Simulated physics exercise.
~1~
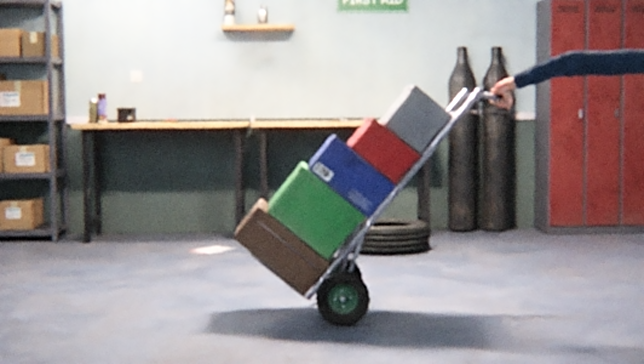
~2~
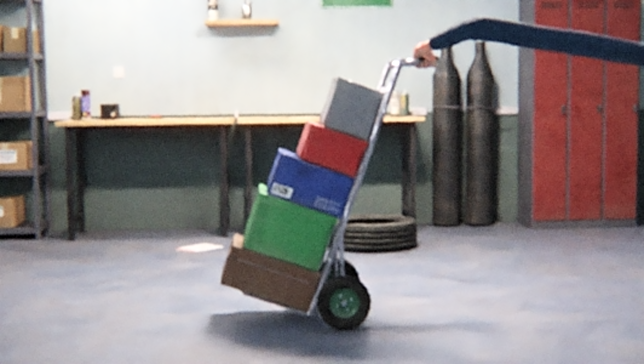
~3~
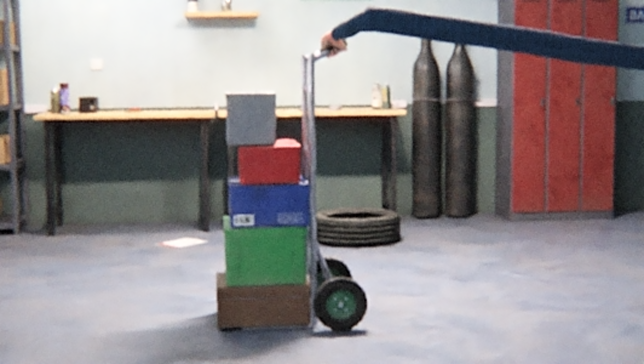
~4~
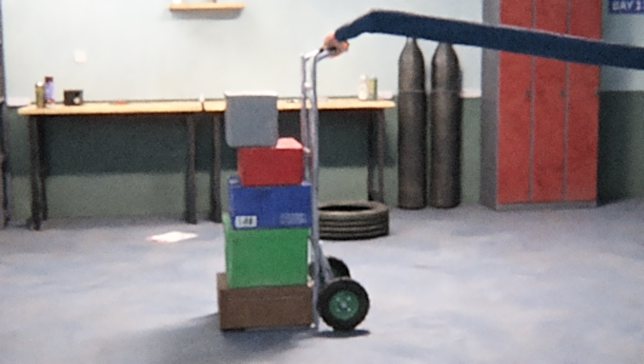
In a workshop, an arm swings a leaning hand truck upright, its five stacked containers shifting left but staying piled.
